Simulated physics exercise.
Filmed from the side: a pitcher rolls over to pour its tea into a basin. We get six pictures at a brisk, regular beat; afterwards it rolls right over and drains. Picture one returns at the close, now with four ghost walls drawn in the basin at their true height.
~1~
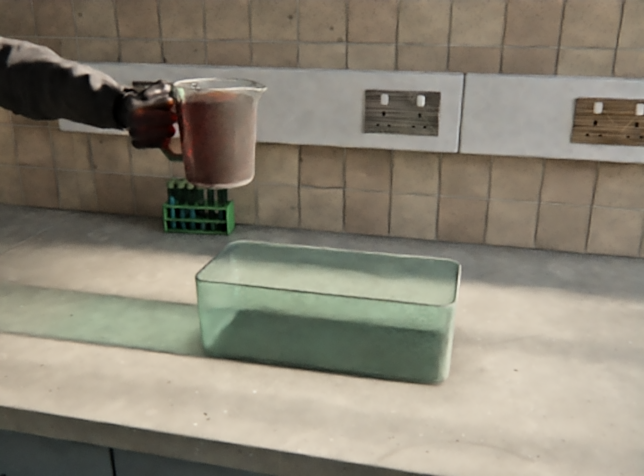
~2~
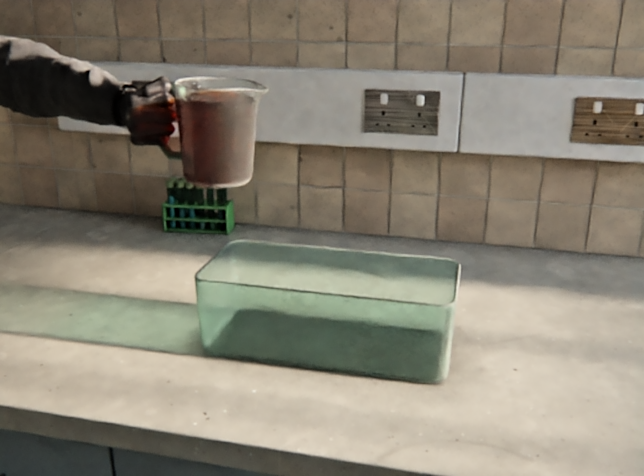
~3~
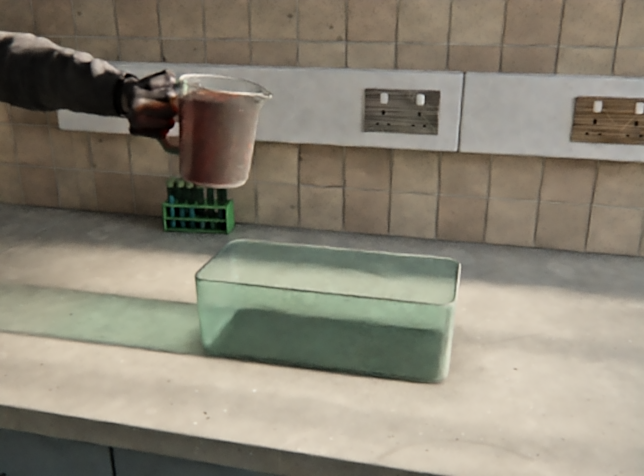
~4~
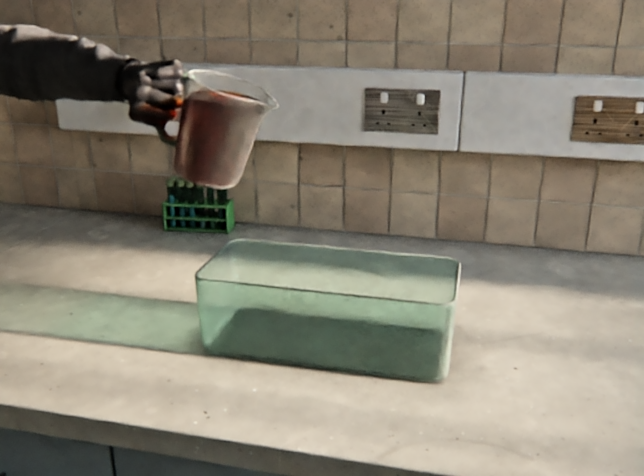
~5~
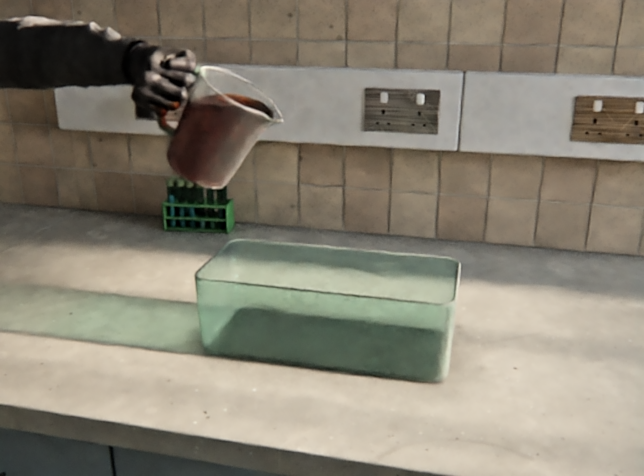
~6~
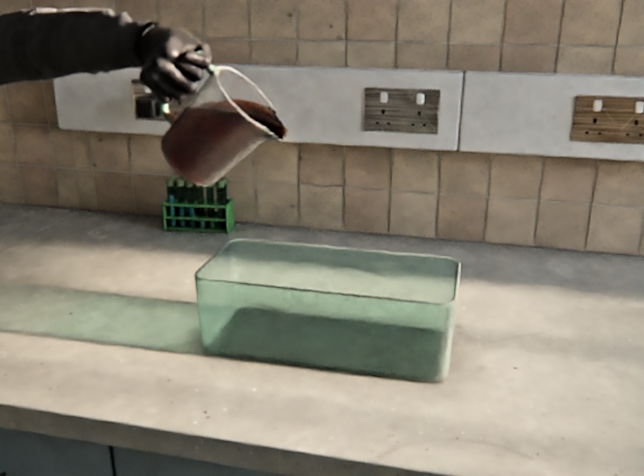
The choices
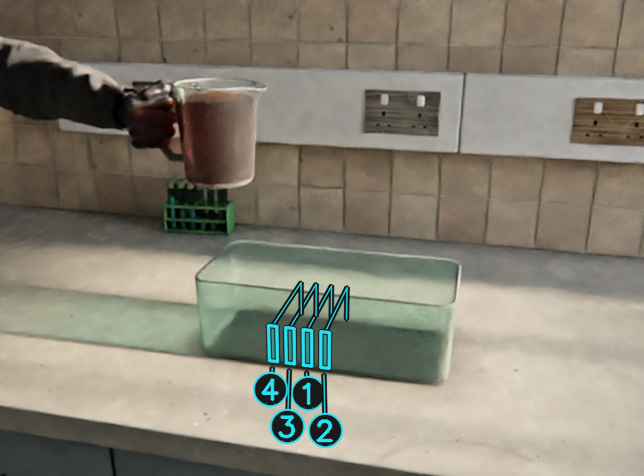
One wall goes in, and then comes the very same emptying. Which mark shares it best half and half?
Slot 1.
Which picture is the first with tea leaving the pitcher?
Picture 6.
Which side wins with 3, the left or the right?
More ends on the right.
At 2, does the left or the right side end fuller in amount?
The left side.
In cyan, 1 at (306, 372); 2 at (323, 374); 3 at (289, 369); 4 at (272, 367).
With 1, about 53 % ends left of the wall and 42 % right of it; 5 % is lost outside.
With 2, about 80 % ends left of the wall and 12 % right of it; 8 % is lost outside.
With 3, about 15 % ends left of the wall and 81 % right of it; 4 % is lost outside.
With 4, about 3 % ends left of the wall and 93 % right of it; 4 % is lost outside.
